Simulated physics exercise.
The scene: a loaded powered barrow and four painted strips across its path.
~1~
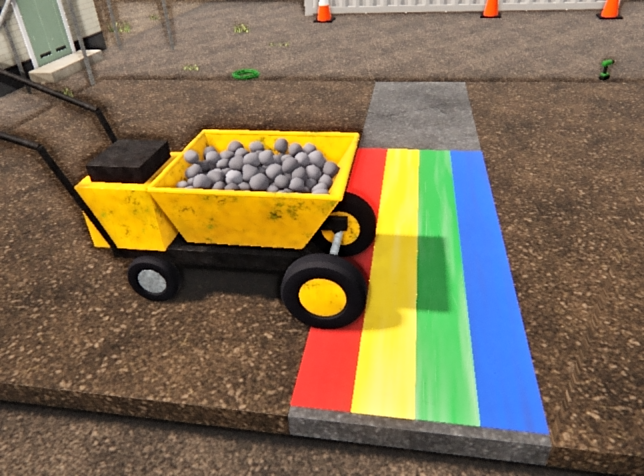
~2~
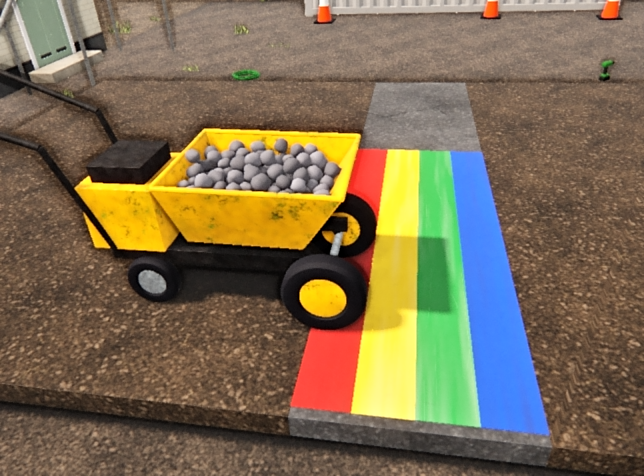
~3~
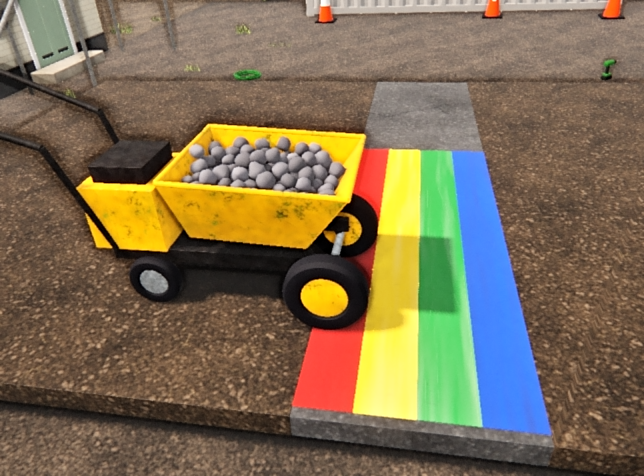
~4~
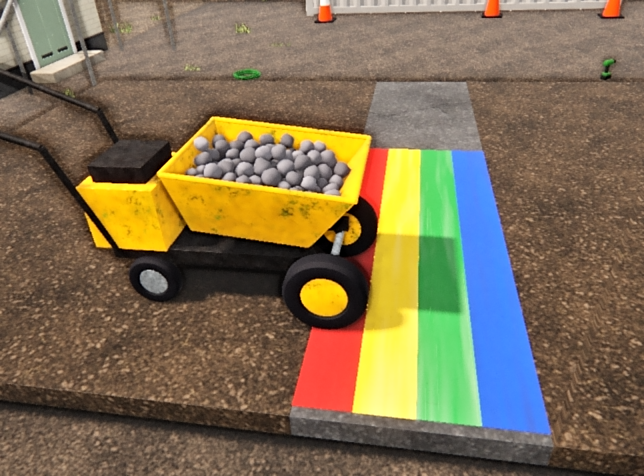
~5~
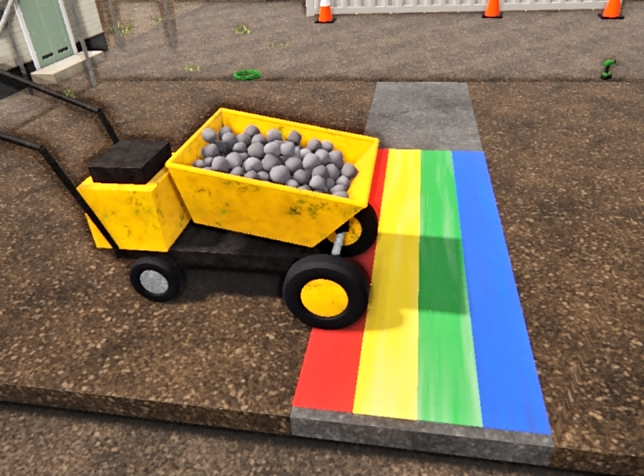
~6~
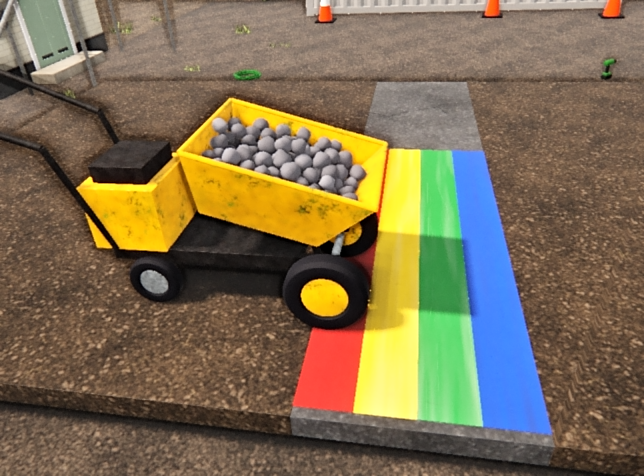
The clip opens on a yellow powered barrow loaded with round grey cobbles, standing level with its front wheels beside red, yellow, green and blue painted strips. The skip then edges right and begins to tilt, its rear rising gradually until it slants clearly down toward the strips, cobbles still inside.
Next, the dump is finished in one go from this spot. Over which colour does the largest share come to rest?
The blue one gets the largest share.
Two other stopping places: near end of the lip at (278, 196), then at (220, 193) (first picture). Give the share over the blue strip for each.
The first gives 20 %, the second 10 %.
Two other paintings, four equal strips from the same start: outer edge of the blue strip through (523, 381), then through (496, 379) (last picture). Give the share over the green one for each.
Near 20 % and 10 %.
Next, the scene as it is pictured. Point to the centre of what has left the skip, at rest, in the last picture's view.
Roughly at (496, 294).
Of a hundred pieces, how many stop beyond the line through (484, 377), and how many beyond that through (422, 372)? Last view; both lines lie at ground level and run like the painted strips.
In turn 60 and 90 in a hundred.
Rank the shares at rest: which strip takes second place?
In second place: The strip in green.
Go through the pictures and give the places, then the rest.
In the first frame, lip of the skip near (339, 198), level; top of the load near (261, 173), round cobbles; red strip near (331, 357); yellow strip near (387, 363); green strip near (445, 368); blue strip near (505, 374).
In the second frame, lip of the skip near (341, 199), level; top of the load near (262, 173).
In the third frame, lip of the skip near (347, 200), tipped barely; top of the load near (245, 162).
In the fourth frame, lip of the skip near (354, 202), tipped a little; top of the load near (250, 157).
In the fifth frame, lip of the skip near (364, 205), tipped a little; top of the load near (258, 152).
In the sixth frame, lip of the skip near (375, 210), tipped clearly; top of the load near (245, 152); red strip near (333, 358); yellow strip near (389, 363); green strip near (447, 368); blue strip near (507, 374).
Shortly afterwards, skip tipped steeply; the whole lot in the skip.
Next, skip tipped right over; the bulk in the skip; a little over the green strip; a little over the blue strip; only a few falling; only a few off the paint.
Some moments later, skip tipped right over; near a quarter in the skip; near a quarter over the green strip; near a third over the blue strip; near a quarter off the paint.
In the end, skip tipped right over; a little in the skip; none at all over the red strip; none at all over the yellow strip; near a quarter over the green strip; near a third over the blue strip; near a quarter off the paint.
